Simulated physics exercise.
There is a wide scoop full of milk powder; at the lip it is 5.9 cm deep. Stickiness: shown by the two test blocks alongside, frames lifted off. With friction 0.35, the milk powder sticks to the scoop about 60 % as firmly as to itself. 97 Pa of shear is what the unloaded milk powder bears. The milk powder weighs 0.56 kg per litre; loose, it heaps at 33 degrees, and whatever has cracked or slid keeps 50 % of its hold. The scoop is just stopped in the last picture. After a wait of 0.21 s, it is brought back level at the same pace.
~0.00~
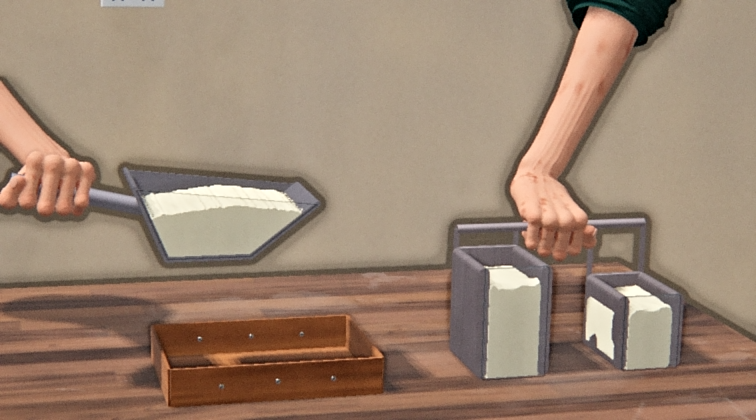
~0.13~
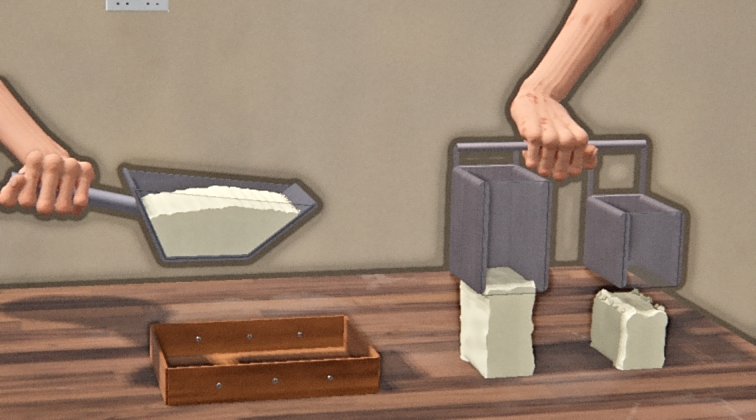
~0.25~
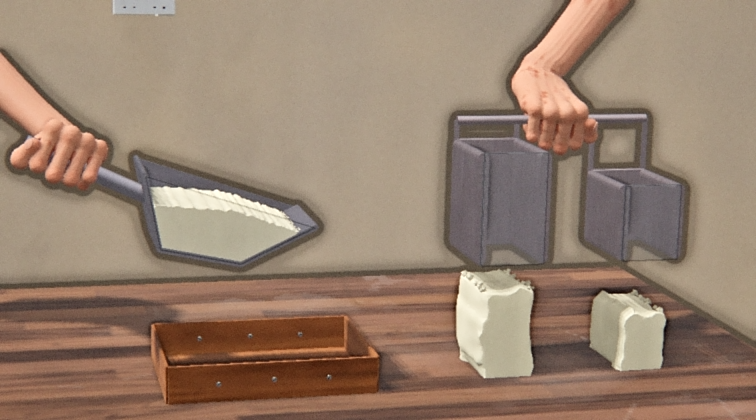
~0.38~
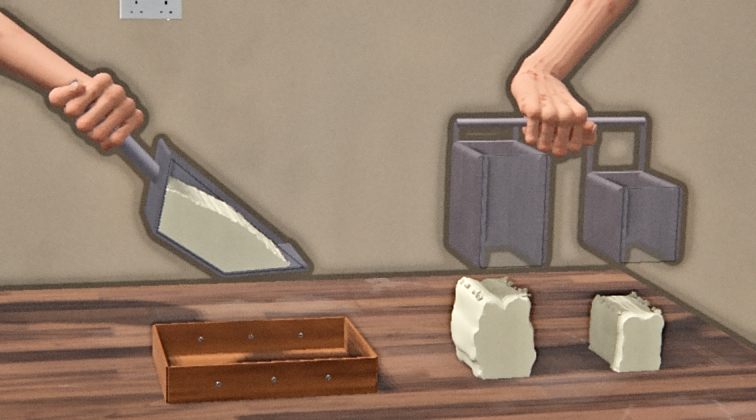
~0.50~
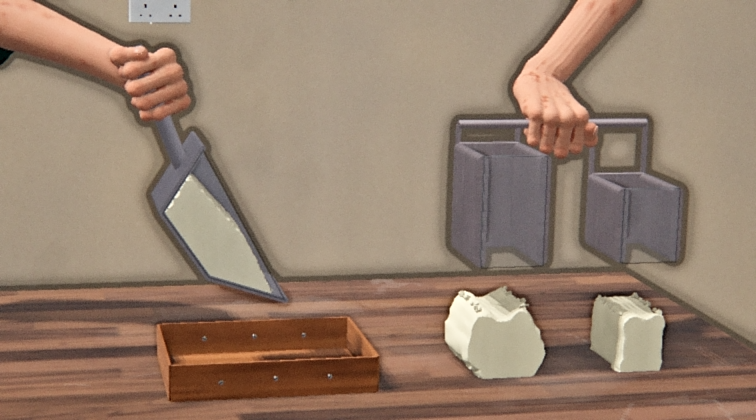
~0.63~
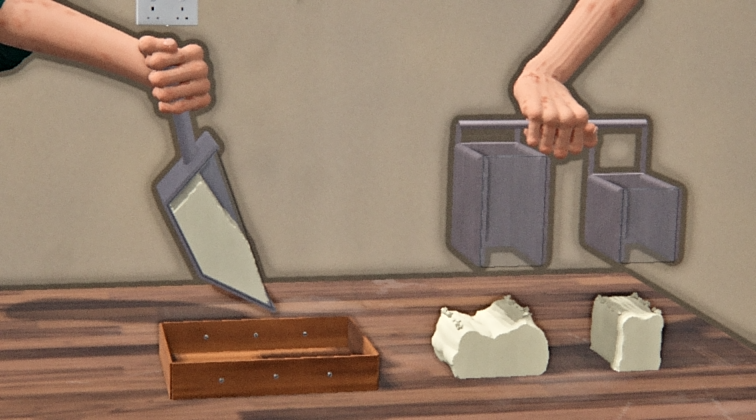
To begin with, one hand holds a scoop of pale powder level above a wooden tray while another lifts two joined grey holders off two pale blocks. The left hand then tilts the scoop steeply downward to the right, its powder staying inside, as the taller block slumps and widens and the smaller keeps its shape.
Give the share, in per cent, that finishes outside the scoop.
54 per cent.
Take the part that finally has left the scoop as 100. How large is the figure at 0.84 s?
I'd say near 10 per cent.
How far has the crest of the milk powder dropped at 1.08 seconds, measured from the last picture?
Roughly 5.5 cm.
After 0.84 s, the scoop is at 64 degrees and 5 % has left it.
After 1.08 s, the scoop is at 36 degrees and 53 % has left it.
After 1.33 s, the scoop is at 1 degrees and 54 % has left it.
After 1.58 s, the scoop is at 0 degrees and 54 % has left it.
After 1.79 s, at the end, the scoop is at 0 degrees and 54 % has left it.
